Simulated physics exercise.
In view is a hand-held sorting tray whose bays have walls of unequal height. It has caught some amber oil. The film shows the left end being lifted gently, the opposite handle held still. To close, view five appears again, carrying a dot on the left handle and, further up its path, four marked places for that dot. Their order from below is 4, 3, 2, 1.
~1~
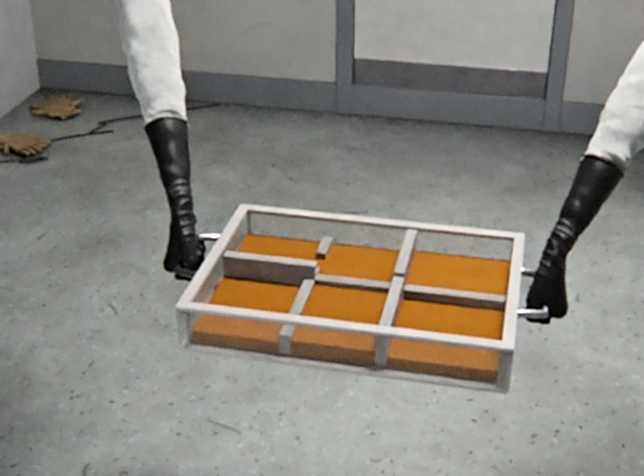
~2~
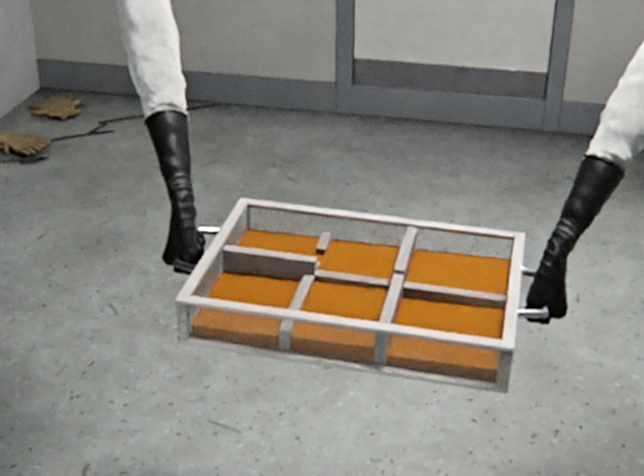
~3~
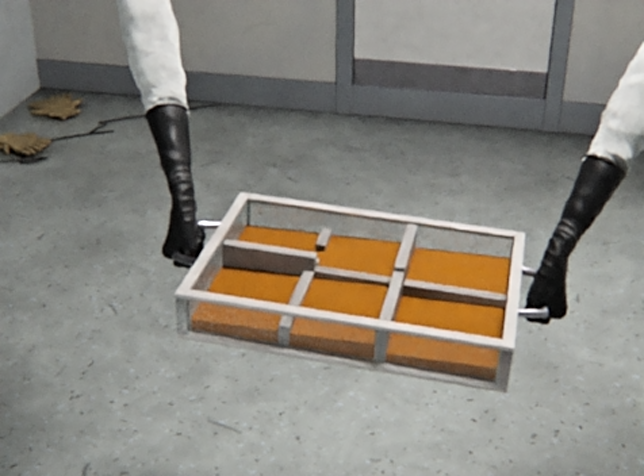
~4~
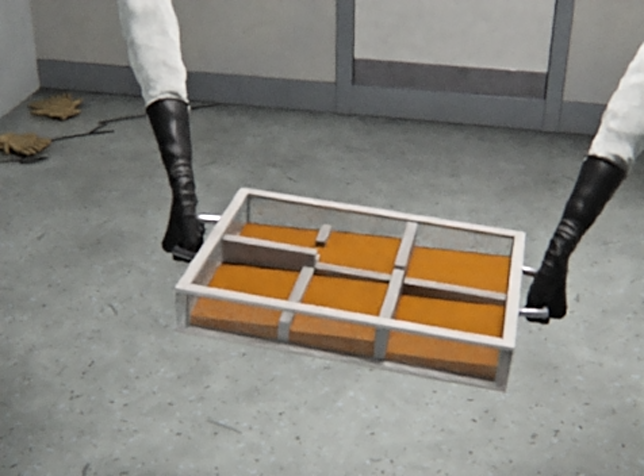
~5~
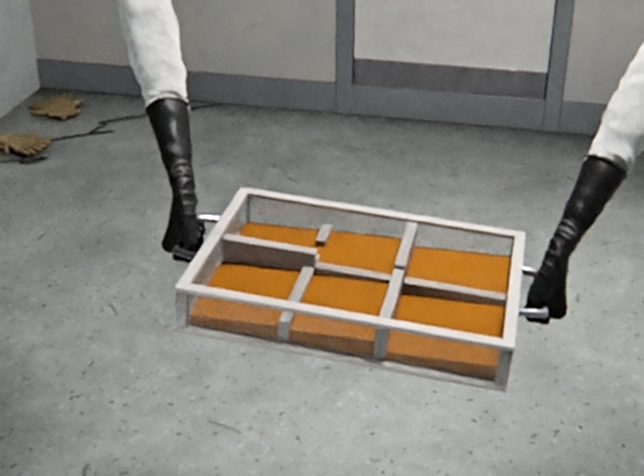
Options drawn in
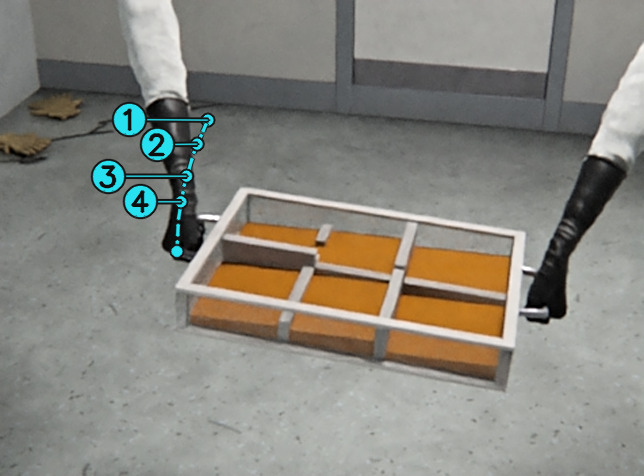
A shallow tray of amber oil, split into six bays and held by two black-gloved hands, tilted slightly down to the right as its left side rose a little, then stayed nearly still.
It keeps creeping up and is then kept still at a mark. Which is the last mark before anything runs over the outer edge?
Choose 2.
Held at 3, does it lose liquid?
No.
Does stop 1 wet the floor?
Yes.
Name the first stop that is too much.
Here it is stop 1.
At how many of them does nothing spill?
Three of the four.
On the marked copy, 1 at (207, 120); 2 at (197, 144); 3 at (186, 176); 4 at (180, 201).
For stop 1, about 9 % goes over the rim.
For stop 2, nothing spills; the front right bay holds the most.
For stop 3, nothing spills; the front middle bay holds the most.
For stop 4, nothing spills; the front middle bay holds the most.
